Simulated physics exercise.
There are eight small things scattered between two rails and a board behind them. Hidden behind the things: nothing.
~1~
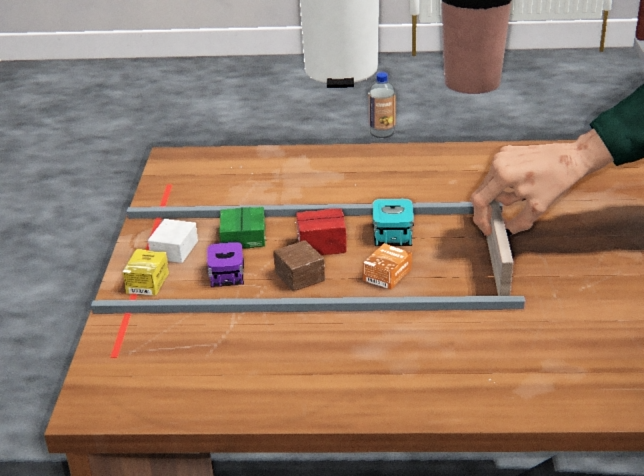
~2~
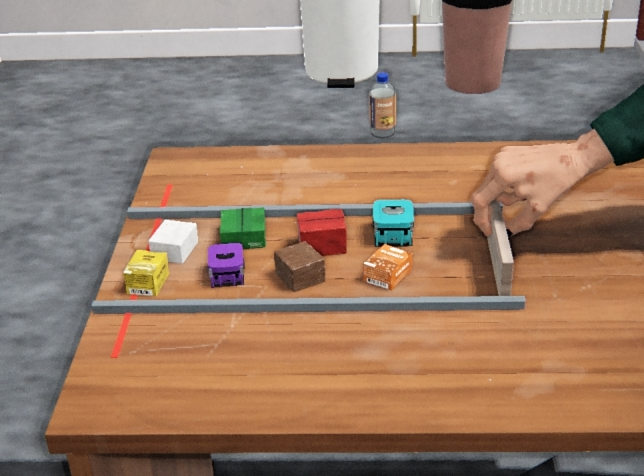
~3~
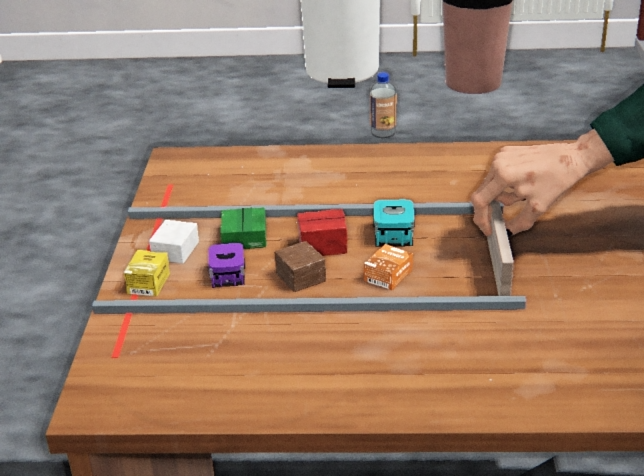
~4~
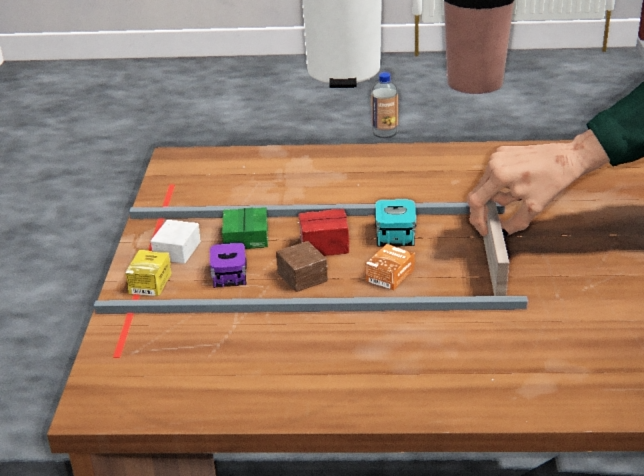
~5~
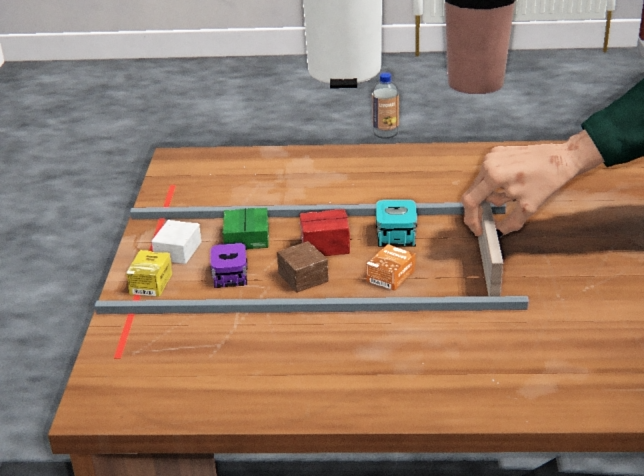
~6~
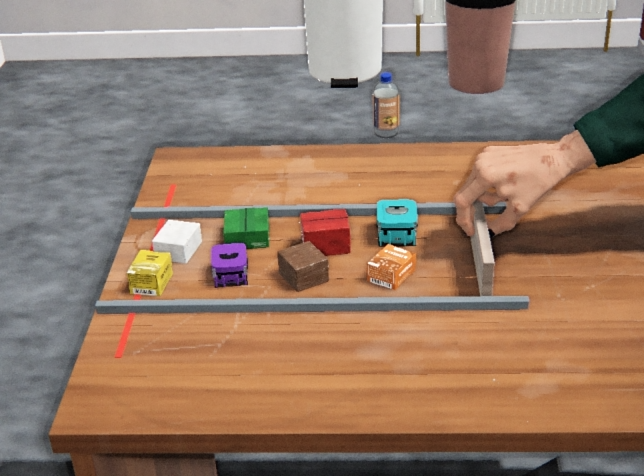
On a wooden table, a hand slides a board slightly left between rails toward small, unmoving boxes.
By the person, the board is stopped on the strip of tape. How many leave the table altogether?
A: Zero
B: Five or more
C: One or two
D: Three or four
Five or more.
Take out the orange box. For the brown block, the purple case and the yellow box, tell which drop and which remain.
The brown block? It does not drop. The purple case? It heads down. The yellow box? It heads down.
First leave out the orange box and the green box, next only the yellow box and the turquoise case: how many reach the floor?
Result: 4 in the first case, with 4 in the second.
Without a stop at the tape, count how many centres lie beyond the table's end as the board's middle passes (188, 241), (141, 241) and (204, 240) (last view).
The counts would come out as 4, 6 and 3.
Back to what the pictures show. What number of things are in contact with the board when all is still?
The count comes out at 2.
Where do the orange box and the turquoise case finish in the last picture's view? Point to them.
In the last picture, roughly (125, 275) and (137, 226).
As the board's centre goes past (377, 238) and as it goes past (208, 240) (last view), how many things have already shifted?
The number moved is 3 and then 8.
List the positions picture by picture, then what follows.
In the first frame, yellow box (146, 273); white block (173, 241); purple case (226, 265); board (496, 236); tape (145, 260).
In the second frame, white block (174, 241); green box (243, 228).
In the third frame, purple case (227, 266); board (497, 236).
In the fourth frame, yellow box (149, 273); red box (324, 233).
In the fifth frame, white block (177, 242); orange box (391, 267).
In the sixth frame, yellow box (150, 273); white block (177, 241); purple case (230, 266); board (479, 237); tape (149, 260).
Early on, none off yet; yellow box at rest near (150, 273); white block at rest near (177, 241); purple case at rest near (230, 266).
A while later, none off yet; yellow box at rest near (150, 273); white block travelled about its own width near (146, 244); purple case travelled about its own width near (203, 265).
Further along, none off yet; yellow box on its side near (79, 312); white block leaning well over near (97, 264); purple case travelled well along near (119, 269).
Finally, the number that fall off is five or more; lost, red box, brown block, green box, purple case, white block and yellow box.
